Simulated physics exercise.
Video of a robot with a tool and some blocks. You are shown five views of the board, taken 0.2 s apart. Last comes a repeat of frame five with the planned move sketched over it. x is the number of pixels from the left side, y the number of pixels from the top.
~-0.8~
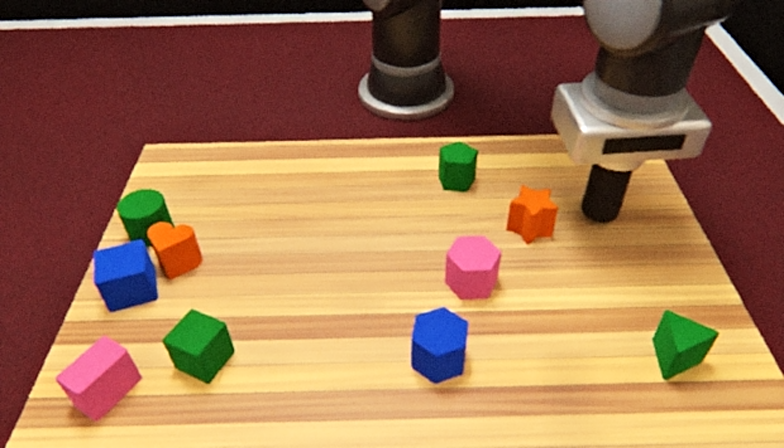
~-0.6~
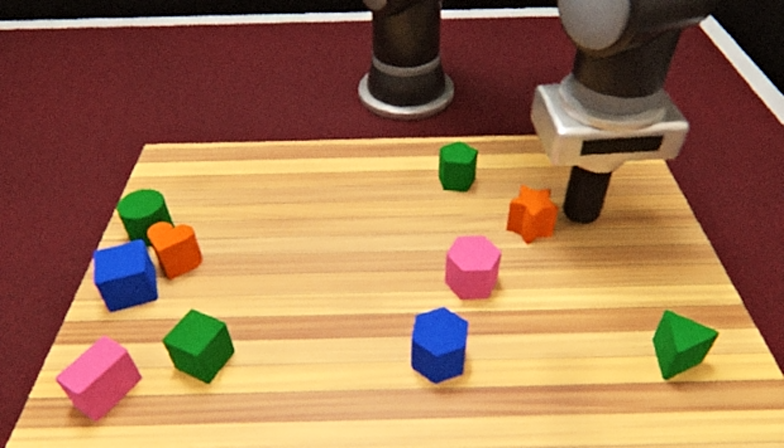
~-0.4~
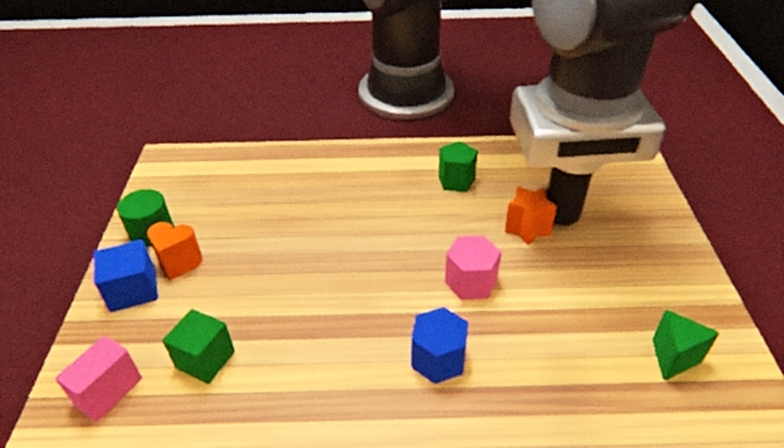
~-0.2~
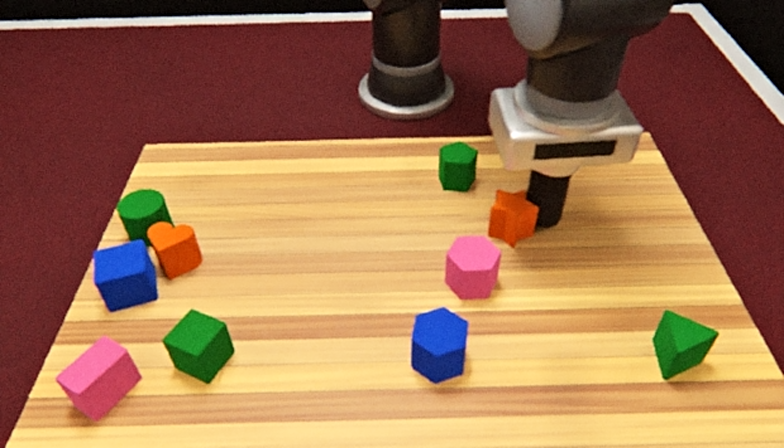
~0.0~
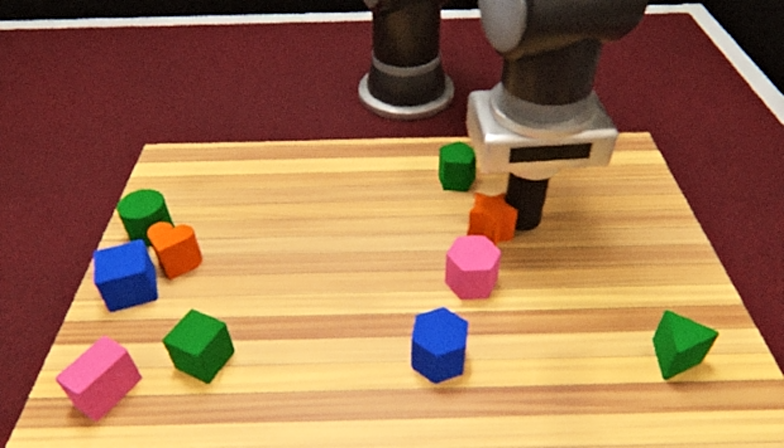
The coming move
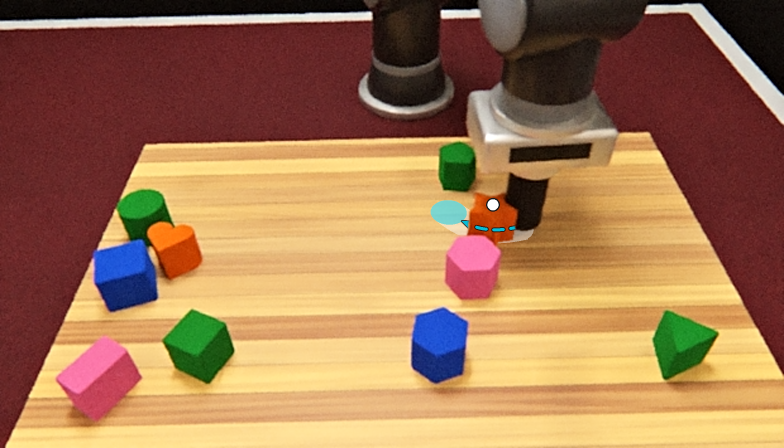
Robot arm moving left across a wooden board, meeting an orange star block and pushing it left among other colourful blocks.
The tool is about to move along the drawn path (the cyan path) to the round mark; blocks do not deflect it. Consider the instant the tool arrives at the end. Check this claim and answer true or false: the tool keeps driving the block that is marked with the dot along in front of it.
Answer: False.
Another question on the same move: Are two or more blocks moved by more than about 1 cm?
I'd say no.
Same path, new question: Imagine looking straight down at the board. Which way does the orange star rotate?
The turn is anti-clockwise.
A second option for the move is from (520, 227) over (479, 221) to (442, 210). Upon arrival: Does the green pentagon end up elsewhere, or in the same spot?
At the end of the path, the green pentagon remains in its old spot.
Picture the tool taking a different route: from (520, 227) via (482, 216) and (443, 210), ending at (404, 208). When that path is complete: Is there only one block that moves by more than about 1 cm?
Going by the path, yes.
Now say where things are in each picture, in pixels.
The first picture shows tool tip (599, 211); block tops, green pentagon (458, 152); orange star (535, 199).
The second picture shows tool (581, 213); blocks unchanged.
The third picture shows tool (562, 214); orange star (533, 199).
The fourth picture shows tool (542, 217); orange star (514, 202).
The fifth picture shows tool (522, 220); green pentagon (458, 152); orange star (493, 205).
Path on the board, from (520, 227) by way of (495, 230) and (469, 225) to (449, 212); the dot is on the orange star.
On the path given first. Halfway along, tool (482, 221); orange star (453, 209).
At the end, tool (449, 205); green pentagon in place; orange star (439, 208), turned 40° anticlockwise.
